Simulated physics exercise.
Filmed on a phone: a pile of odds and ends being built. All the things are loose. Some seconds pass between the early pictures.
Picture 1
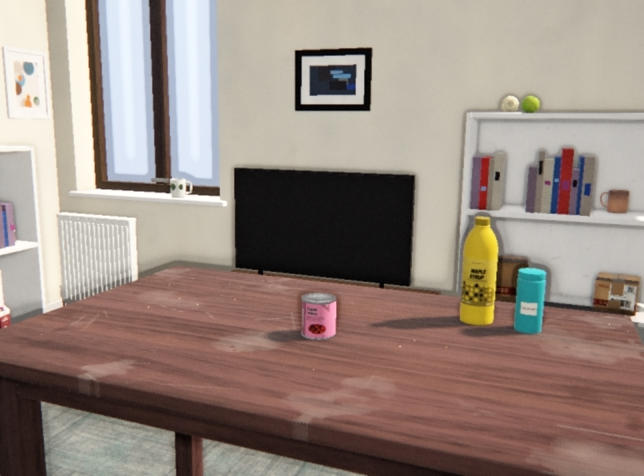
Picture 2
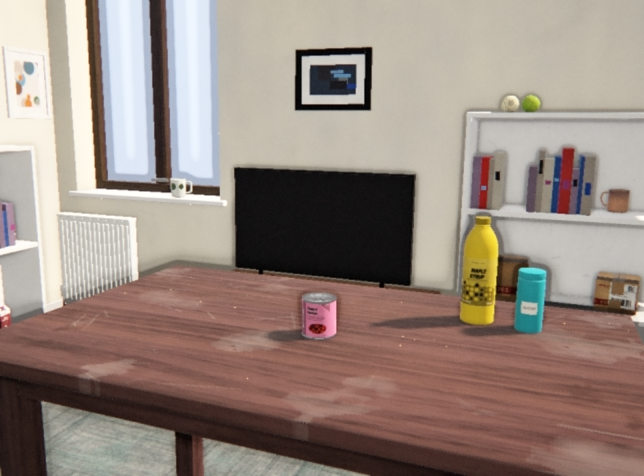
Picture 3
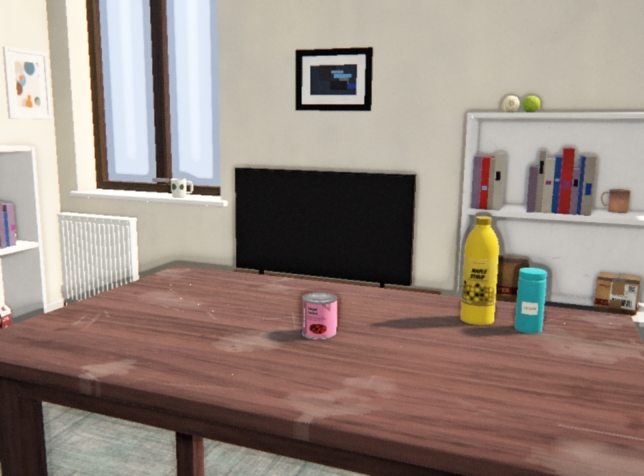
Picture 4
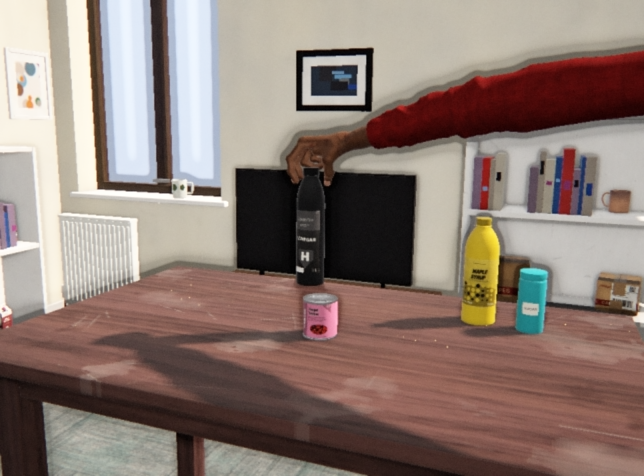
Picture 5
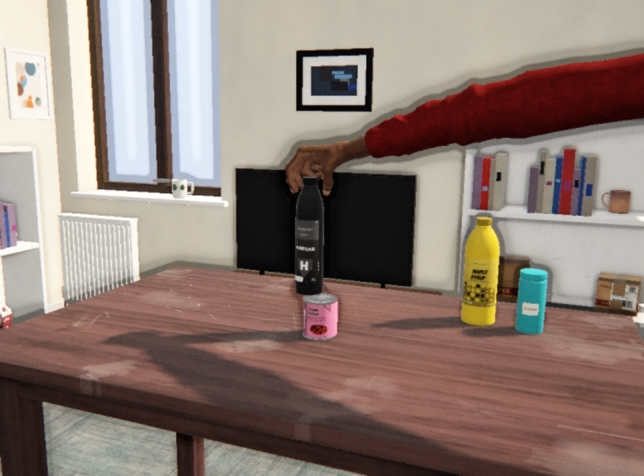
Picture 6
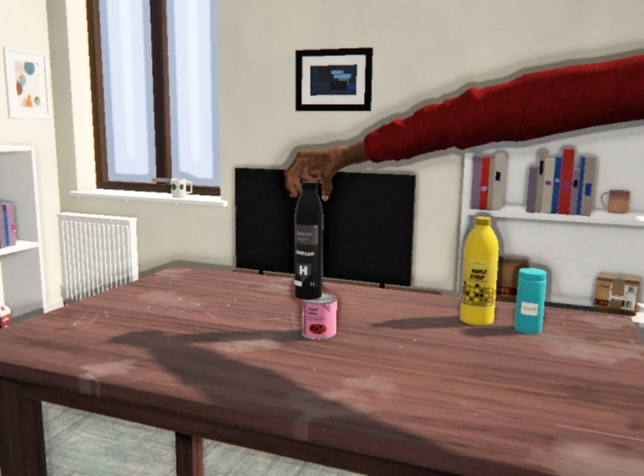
A hand in a red sleeve, absent while a pink pot, yellow bottle and turquoise jar sit still on a wooden table, appears from the right gripping a black bottle upright. It lowers the bottle slightly onto the table just behind the pink pot and keeps hold of its top.
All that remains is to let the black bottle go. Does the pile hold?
In the end the pile holds.
Then, 0.20 s on from there, no change.
Then, 0.40 s on from there, black bottle resting near (308, 240).
In the end, all 4 unmoved. At the end, from the last picture's camera, black bottle near (308, 240). The pile keeps its balance.
